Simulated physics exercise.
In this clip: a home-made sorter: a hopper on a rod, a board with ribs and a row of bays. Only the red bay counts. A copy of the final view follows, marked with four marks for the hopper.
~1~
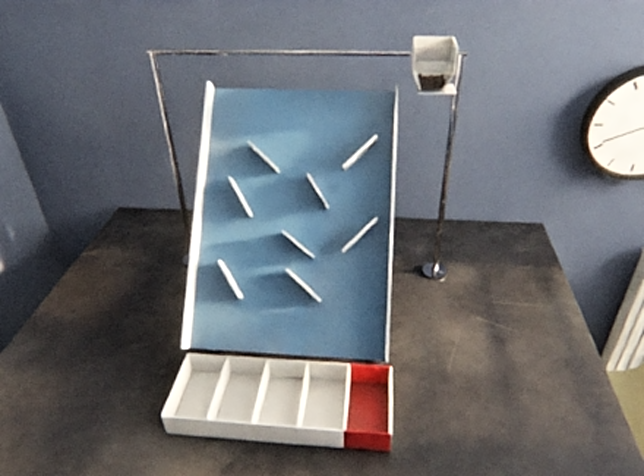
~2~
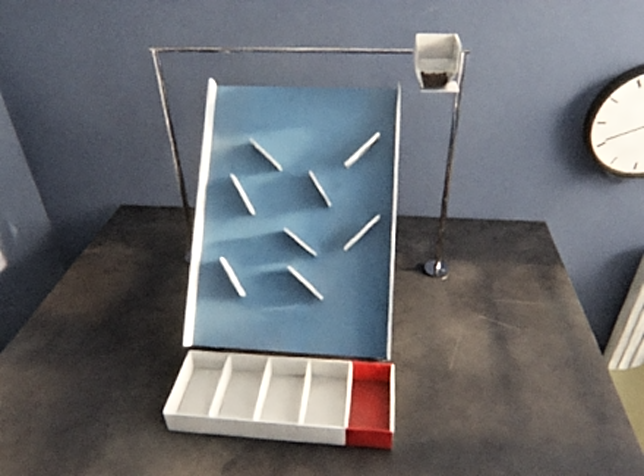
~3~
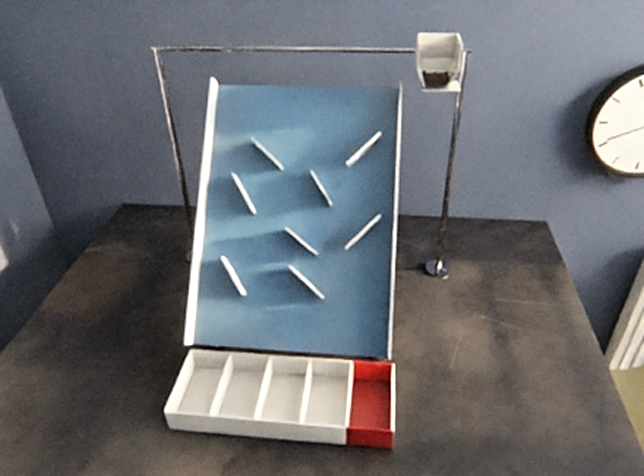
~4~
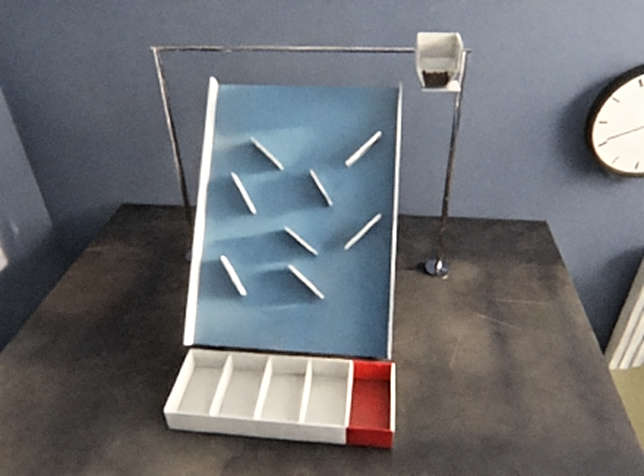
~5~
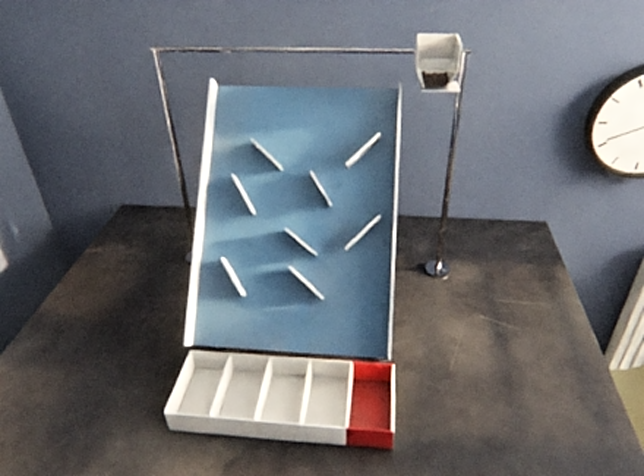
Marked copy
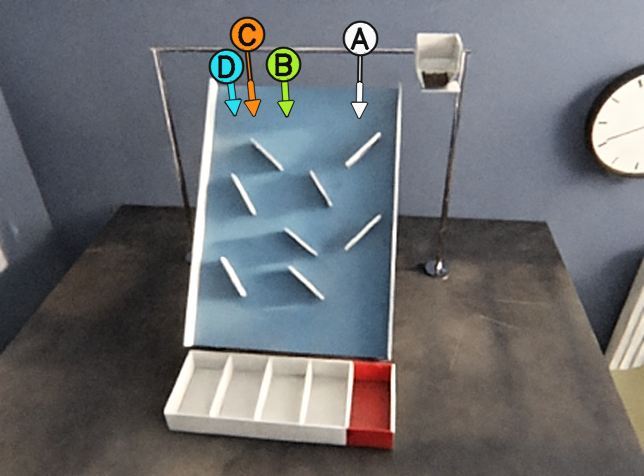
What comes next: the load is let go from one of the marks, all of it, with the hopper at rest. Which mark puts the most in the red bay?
Take B.
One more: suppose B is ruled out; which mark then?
A.
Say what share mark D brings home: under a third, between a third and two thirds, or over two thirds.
It is under a third.
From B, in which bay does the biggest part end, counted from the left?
The fifth.
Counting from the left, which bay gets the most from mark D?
The first from the left.
On the marked copy, mark A meets the board at (359, 112); mark B meets the board at (286, 110); mark C meets the board at (253, 110); mark D meets the board at (234, 109).
For mark A, roughly a third in the red bay, roughly half in other bays.
For mark B, roughly two thirds in the red bay, about a tenth in other bays, roughly a quarter outside the box.
For mark C, roughly a quarter in the red bay, roughly a third in other bays, roughly a third outside the box.
For mark D, just a few in the red bay, roughly two thirds in other bays, roughly a third outside the box.
